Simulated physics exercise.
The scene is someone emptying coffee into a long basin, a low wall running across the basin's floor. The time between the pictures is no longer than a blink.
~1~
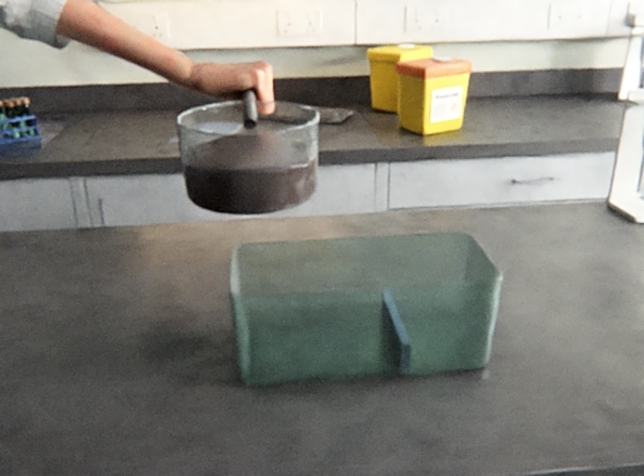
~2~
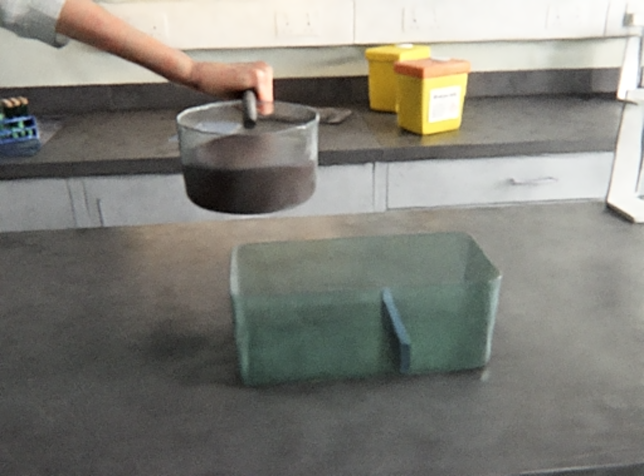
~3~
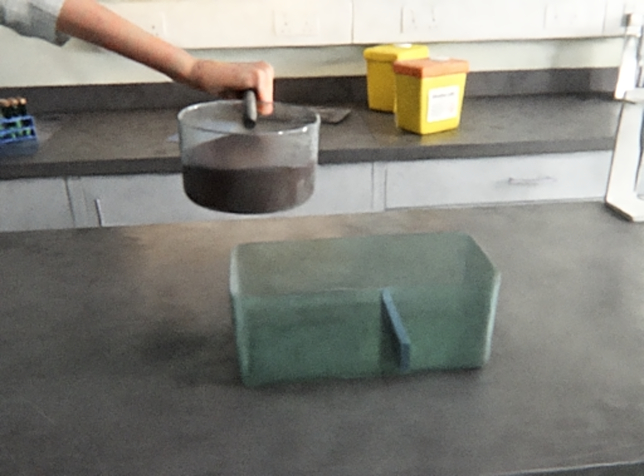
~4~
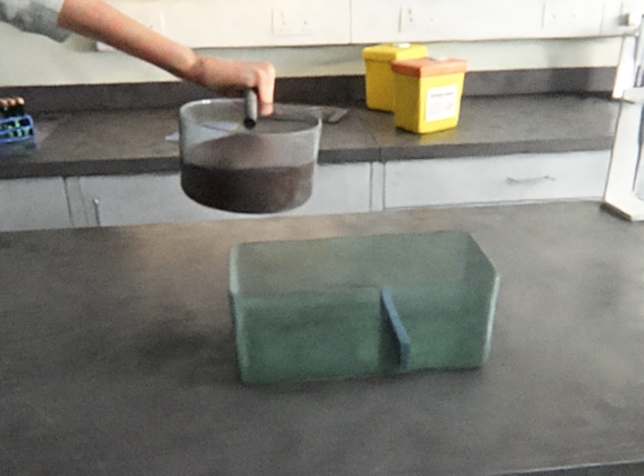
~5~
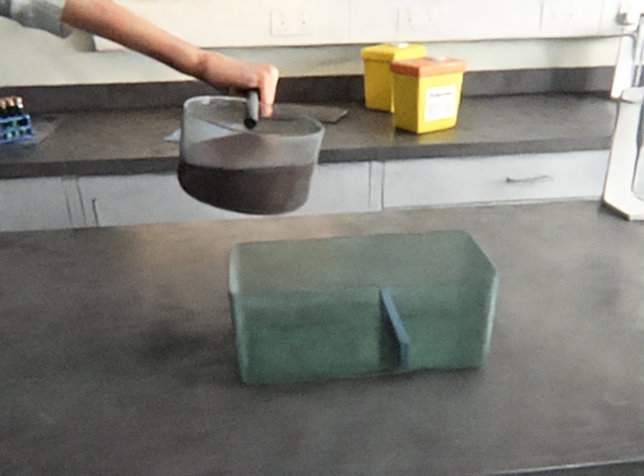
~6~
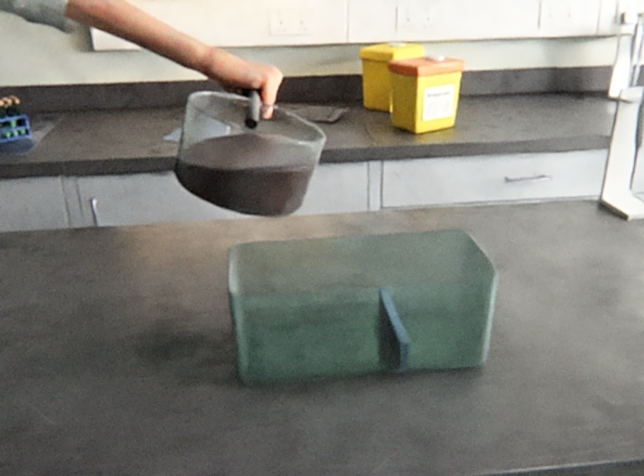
In this clip, a hand holds a clear round container of dark liquid above a long greenish basin on a dark countertop, then gradually tilts it to the right while the basin stays still.
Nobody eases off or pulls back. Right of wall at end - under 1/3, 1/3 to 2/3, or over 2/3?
Under 1/3.
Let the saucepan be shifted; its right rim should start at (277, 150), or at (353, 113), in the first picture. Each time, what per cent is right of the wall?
Roughly 10 in a hundred the first time and 45 in a hundred the second.
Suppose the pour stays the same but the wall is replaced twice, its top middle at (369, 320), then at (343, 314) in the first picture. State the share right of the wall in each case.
First try close to 40 percent, second try close to 80 percent.
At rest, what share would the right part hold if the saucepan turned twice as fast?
Near 10 parts in a hundred.
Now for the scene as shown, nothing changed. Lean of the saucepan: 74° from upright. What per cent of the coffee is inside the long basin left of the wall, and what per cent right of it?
Left side around 5 per cent; right side around 0 per cent.
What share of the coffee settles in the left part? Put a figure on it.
I'd estimate around 95 per cent.
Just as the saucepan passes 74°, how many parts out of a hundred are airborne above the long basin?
Roughly 30 percent.
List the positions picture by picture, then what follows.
In the first picture, tilt 0°; pouring edge (317, 115); surface from (185, 153) to (314, 148); the long basin's rim runs from (232, 270) to (486, 256); the wall's top is at (395, 317).
In the second picture, tilt 1°; pouring edge (317, 116); surface from (185, 153) to (314, 148).
In the third picture, tilt 3°; pouring edge (318, 119); surface from (185, 153) to (314, 148).
In the fourth picture, tilt 7°; pouring edge (320, 123); surface from (183, 152) to (314, 148).
In the fifth picture, tilt 12°; pouring edge (322, 129); surface from (182, 152) to (314, 149).
In the sixth picture, tilt 19°; pouring edge (323, 137); surface from (180, 153) to (316, 149).
A moment on, the saucepan is tipped part way and 66 per cent is still to pour, 5 is left of the wall and 0 right of it.
Next, the saucepan is tipped right over and 18 per cent is still to pour, 67 is left of the wall and 1 right of it.
Then the saucepan is tipped right over and 2 per cent is still to pour, 88 is left of the wall and 5 right of it.
Later the saucepan is tipped right over and 0 per cent is still to pour, 93 is left of the wall and 5 right of it.
At rest 93 per cent lies left of the wall, 6 right of it and 1 outside.
